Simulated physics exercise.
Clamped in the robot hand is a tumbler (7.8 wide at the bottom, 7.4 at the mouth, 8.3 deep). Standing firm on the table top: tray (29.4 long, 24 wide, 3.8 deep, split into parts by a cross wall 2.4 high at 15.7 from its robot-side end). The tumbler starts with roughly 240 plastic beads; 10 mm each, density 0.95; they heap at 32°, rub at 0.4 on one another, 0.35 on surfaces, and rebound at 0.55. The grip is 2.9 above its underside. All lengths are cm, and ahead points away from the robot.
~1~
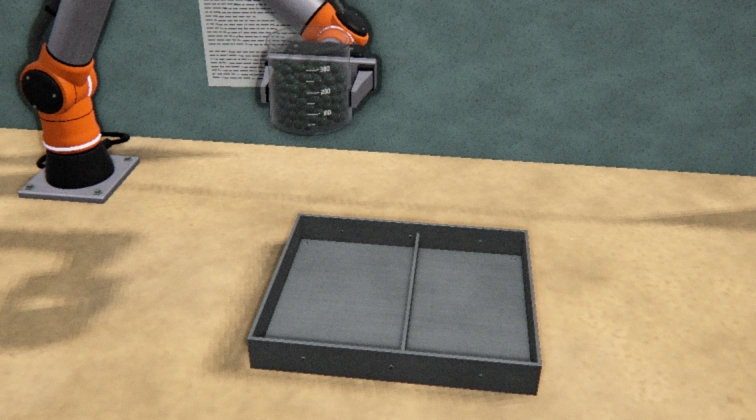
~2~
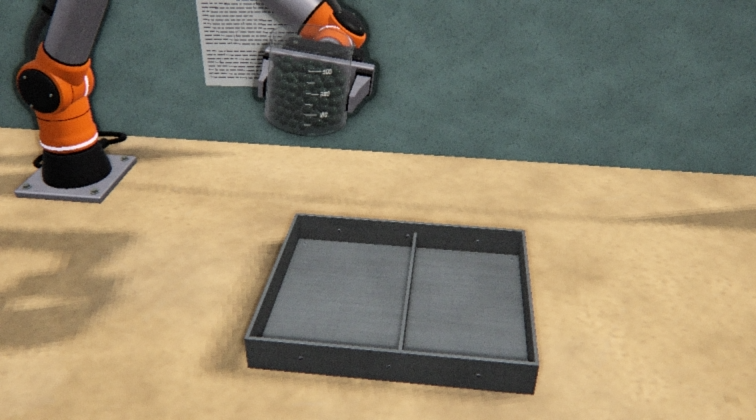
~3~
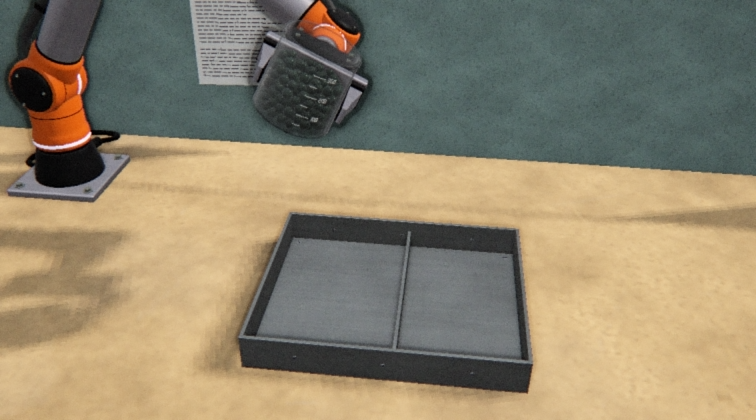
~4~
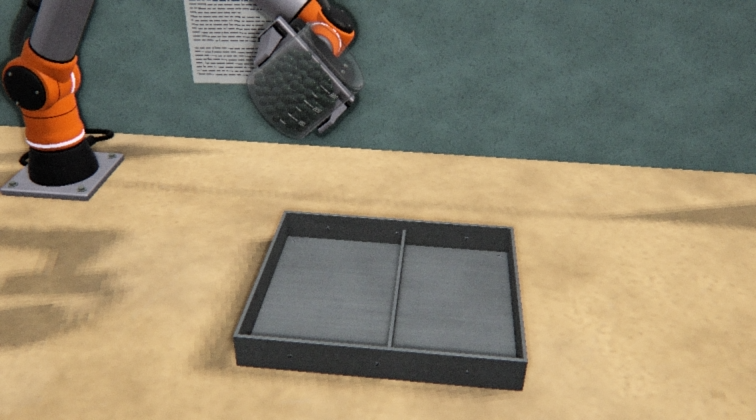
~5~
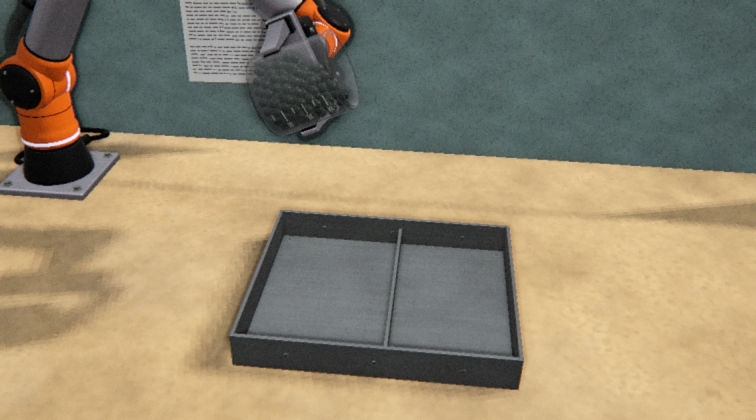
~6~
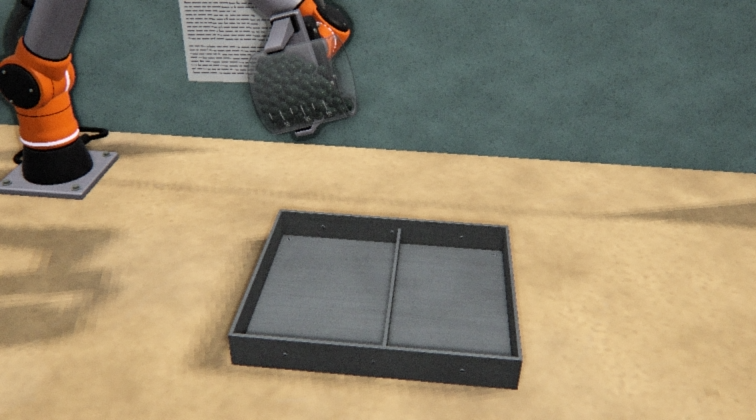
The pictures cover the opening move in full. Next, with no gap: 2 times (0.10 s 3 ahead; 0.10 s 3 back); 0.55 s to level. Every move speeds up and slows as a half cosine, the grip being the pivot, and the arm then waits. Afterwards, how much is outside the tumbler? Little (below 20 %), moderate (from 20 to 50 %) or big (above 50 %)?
Outside the tumbler the share is moderate, from 20 to 50 %.
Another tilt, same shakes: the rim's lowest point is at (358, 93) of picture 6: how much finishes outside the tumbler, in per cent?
About 10 per cent.
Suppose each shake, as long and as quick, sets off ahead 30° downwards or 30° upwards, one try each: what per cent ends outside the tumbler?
Some 15 and 45 per cent.
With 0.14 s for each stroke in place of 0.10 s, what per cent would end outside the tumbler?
Then about 20 per cent.
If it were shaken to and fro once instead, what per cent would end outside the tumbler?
In that case some 20 per cent.
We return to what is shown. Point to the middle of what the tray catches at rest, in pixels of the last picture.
Near (419, 304).
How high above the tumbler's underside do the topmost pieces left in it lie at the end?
Some 5.5 cm.
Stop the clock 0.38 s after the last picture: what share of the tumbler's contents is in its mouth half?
Roughly 60 per cent.
Then, 0.38 s later, tilted 73° forward, highest piece 28 above the table; 189 in the tumbler, 25 in the far-side part, 11 in the robot-side part, 19 in flight or on a rim.
Then, 0.76 s later, tilted 19° forward, highest piece 31 above the table; 155 in the tumbler, 53 in the far-side part, 31 in the robot-side part, 3 on the table or floor, 2 in flight or on a rim.
Then, 1.15 s later, level, highest piece 30 above the table; 155 in the tumbler, 54 in the far-side part, 32 in the robot-side part, 3 on the table or floor.
Then, 2.20 s later, level, highest piece 29 above the table; 155 in the tumbler, 54 in the far-side part, 32 in the robot-side part, 3 on the table or floor.
At rest, 155 in the tumbler, 54 in the far-side part, 32 in the robot-side part, 3 on the table or floor. That is 36 % outside the tumbler.
